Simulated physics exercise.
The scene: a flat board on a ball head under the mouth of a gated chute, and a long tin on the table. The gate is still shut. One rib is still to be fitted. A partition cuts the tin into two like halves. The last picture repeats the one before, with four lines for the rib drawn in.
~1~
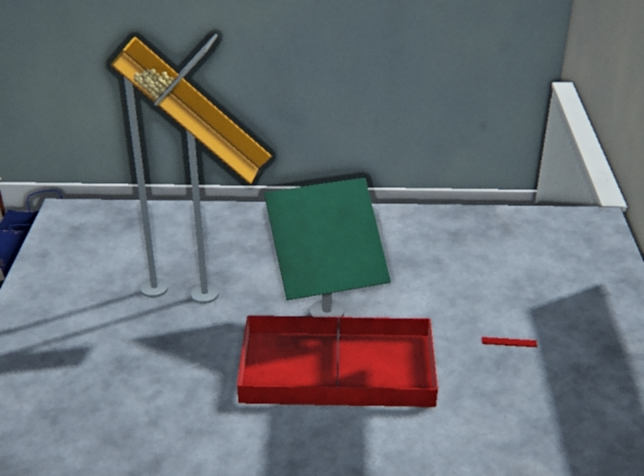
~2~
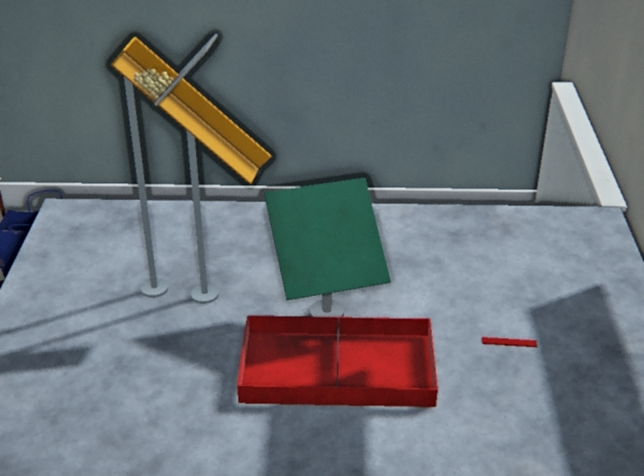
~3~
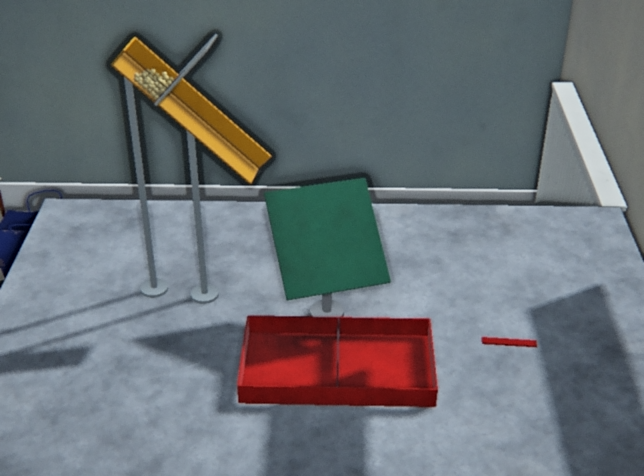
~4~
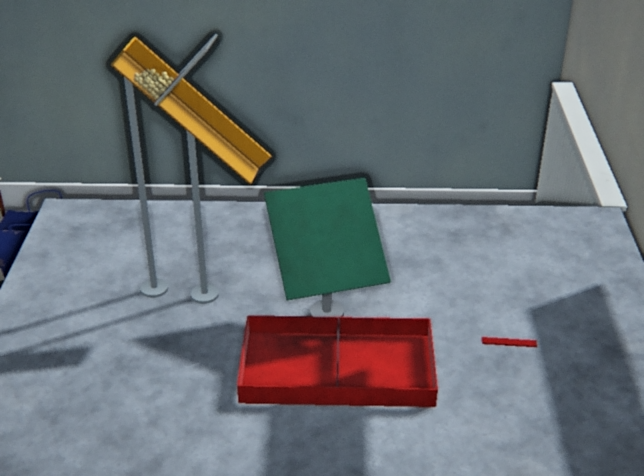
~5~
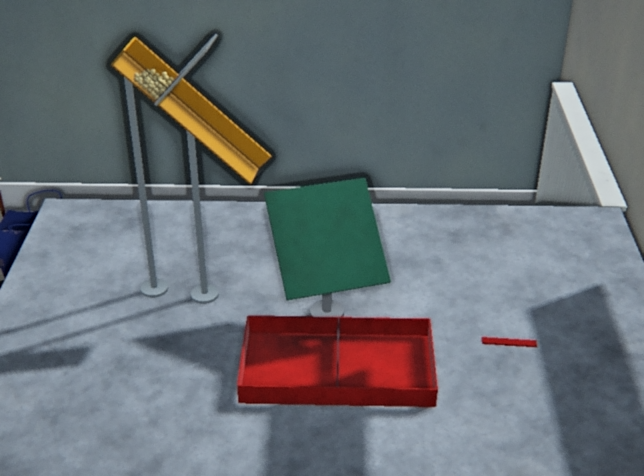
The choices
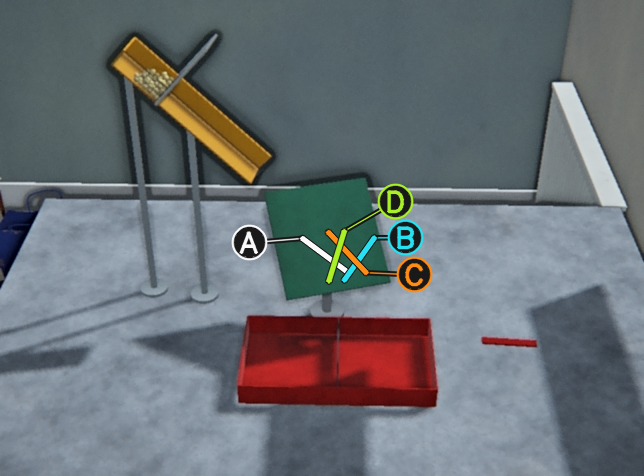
Nothing moves from start to end: a small pile of pale beans sits behind the closed gate of a sloping yellow-orange chute on two posts. A tilted green board stays below its mouth, behind a divided red tin, with a thin red strip lying to the right.
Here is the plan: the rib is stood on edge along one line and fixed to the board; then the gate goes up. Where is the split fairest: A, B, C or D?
It is B.
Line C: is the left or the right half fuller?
More lands on the right.
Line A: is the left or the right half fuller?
The right half.
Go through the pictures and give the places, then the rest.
The first frame shows load behind the gate near (156, 84), soya beans; lip of the chute near (254, 176), sloping fairly steeply.
The second frame shows middle of the board near (327, 237), tilted fairly steeply; middle of its low edge near (340, 291); of its high edge near (315, 185).
The third frame shows front corners of the tin near (238, 385) and (437, 389); front end of its middle wall near (337, 387); gate still shut near (178, 79).
The fourth frame shows middle of the load near (156, 84); lip near (254, 176).
The fifth frame shows middle of the load near (156, 84); lip near (254, 176).
On the marked copy, line A from (302, 238) to (347, 271); line B from (374, 237) to (344, 280); line C from (328, 232) to (366, 272); line D from (344, 231) to (328, 281).
With A, of what is caught, close to a quarter in the left half, the bulk in the right.
With B, of what is caught, close to two thirds in the left half, close to a third in the right.
With C, of what is caught, only a few in the left half, all but a few in the right.
With D, of what is caught, all but a few in the left half, a small share in the right.
